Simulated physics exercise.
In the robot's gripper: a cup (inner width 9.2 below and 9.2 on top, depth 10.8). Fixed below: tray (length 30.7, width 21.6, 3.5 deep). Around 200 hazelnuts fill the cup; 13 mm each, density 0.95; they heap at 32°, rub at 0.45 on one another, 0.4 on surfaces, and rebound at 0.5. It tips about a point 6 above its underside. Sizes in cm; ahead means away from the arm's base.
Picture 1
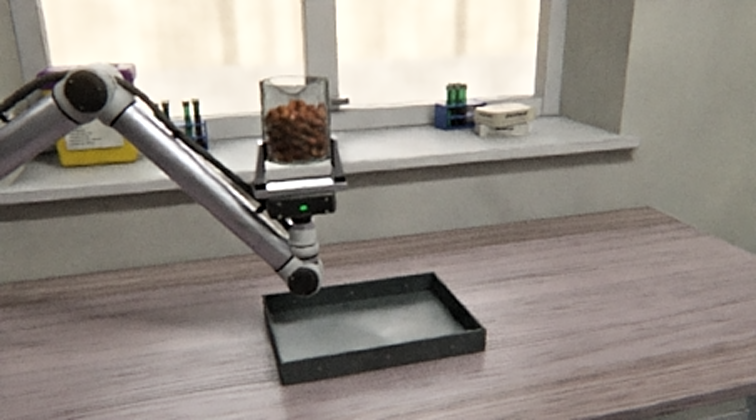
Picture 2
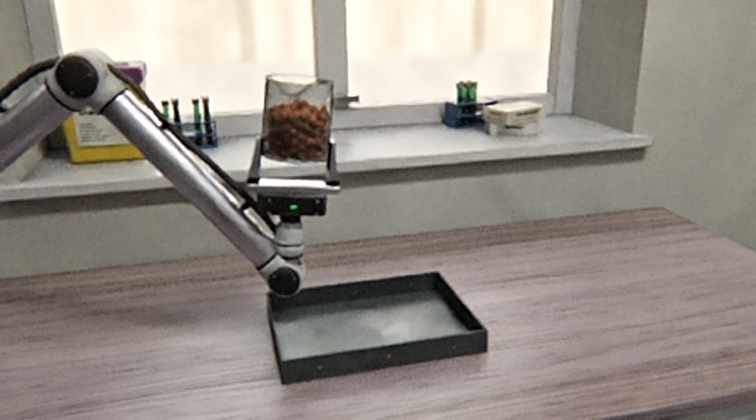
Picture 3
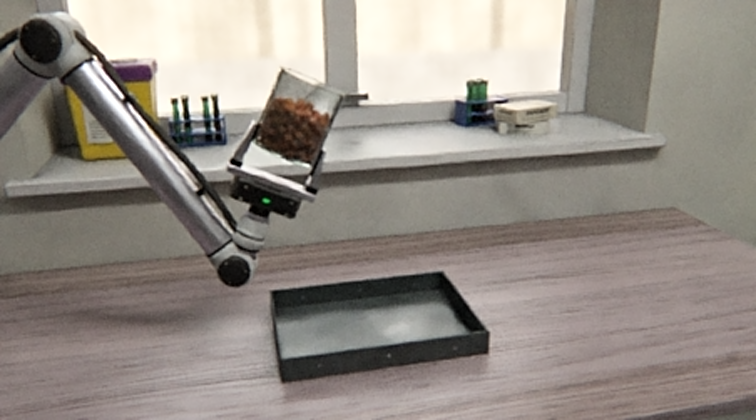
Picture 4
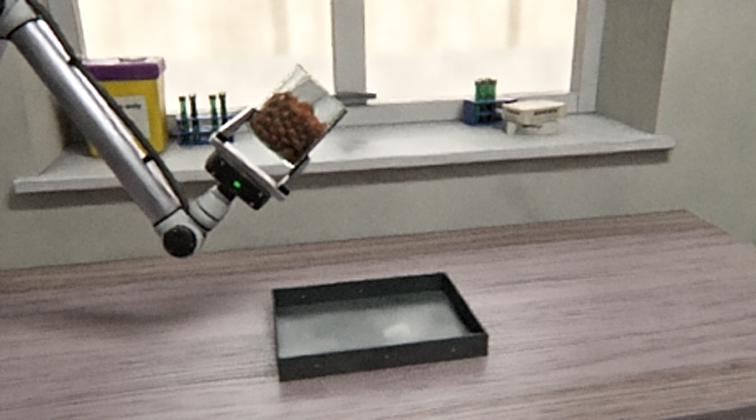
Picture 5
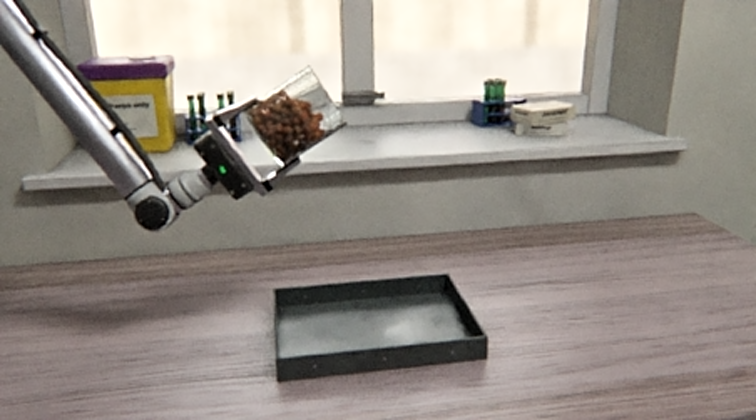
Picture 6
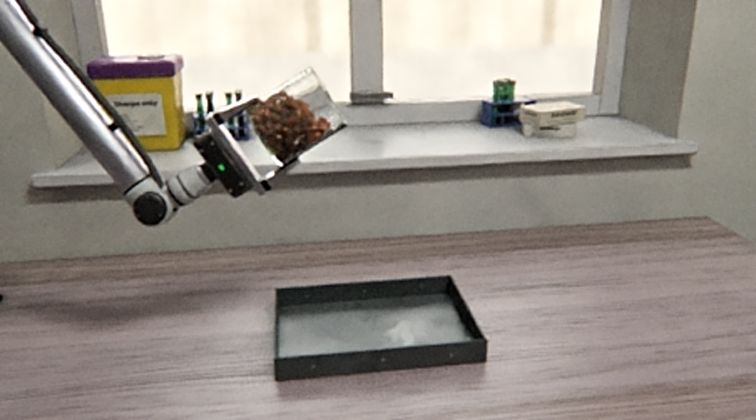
To begin with, a robot arm holds a clear cup of hazelnuts upright above a wooden table with an empty dark tray. The arm's joints shift left and the gripper tilts the cup steadily to the right, the nuts slanting inside. By the end the cup leans steeply, barely moving, with the nuts still inside.
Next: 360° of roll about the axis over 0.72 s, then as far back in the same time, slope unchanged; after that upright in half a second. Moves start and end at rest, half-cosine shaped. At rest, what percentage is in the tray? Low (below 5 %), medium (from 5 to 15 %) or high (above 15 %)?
In the tray the share is low, below 5 %.
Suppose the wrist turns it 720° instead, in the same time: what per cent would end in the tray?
It would be near 0 per cent.
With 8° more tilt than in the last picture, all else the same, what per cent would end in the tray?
In that case some 5 per cent.
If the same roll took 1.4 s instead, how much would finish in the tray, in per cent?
Then about 0 per cent.
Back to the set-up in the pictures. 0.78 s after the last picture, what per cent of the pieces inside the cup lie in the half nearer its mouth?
Some 25 per cent.
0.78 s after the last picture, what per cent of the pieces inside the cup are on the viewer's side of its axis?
About 45 per cent.
Then, 0.78 s after the last picture, tipped 60°, highest piece 39 above the table; 198 in the cup.
Then, 1.55 s after the last picture, tipped 53°, highest piece 38 above the table; 198 in the cup.
Then, 2.14 s after the last picture, upright, highest piece 39 above the table; 198 in the cup.
Then, 2.84 s after the last picture, upright, highest piece 39 above the table; 198 in the cup.
Final count, 198 in the cup. That is 0 % in the tray.
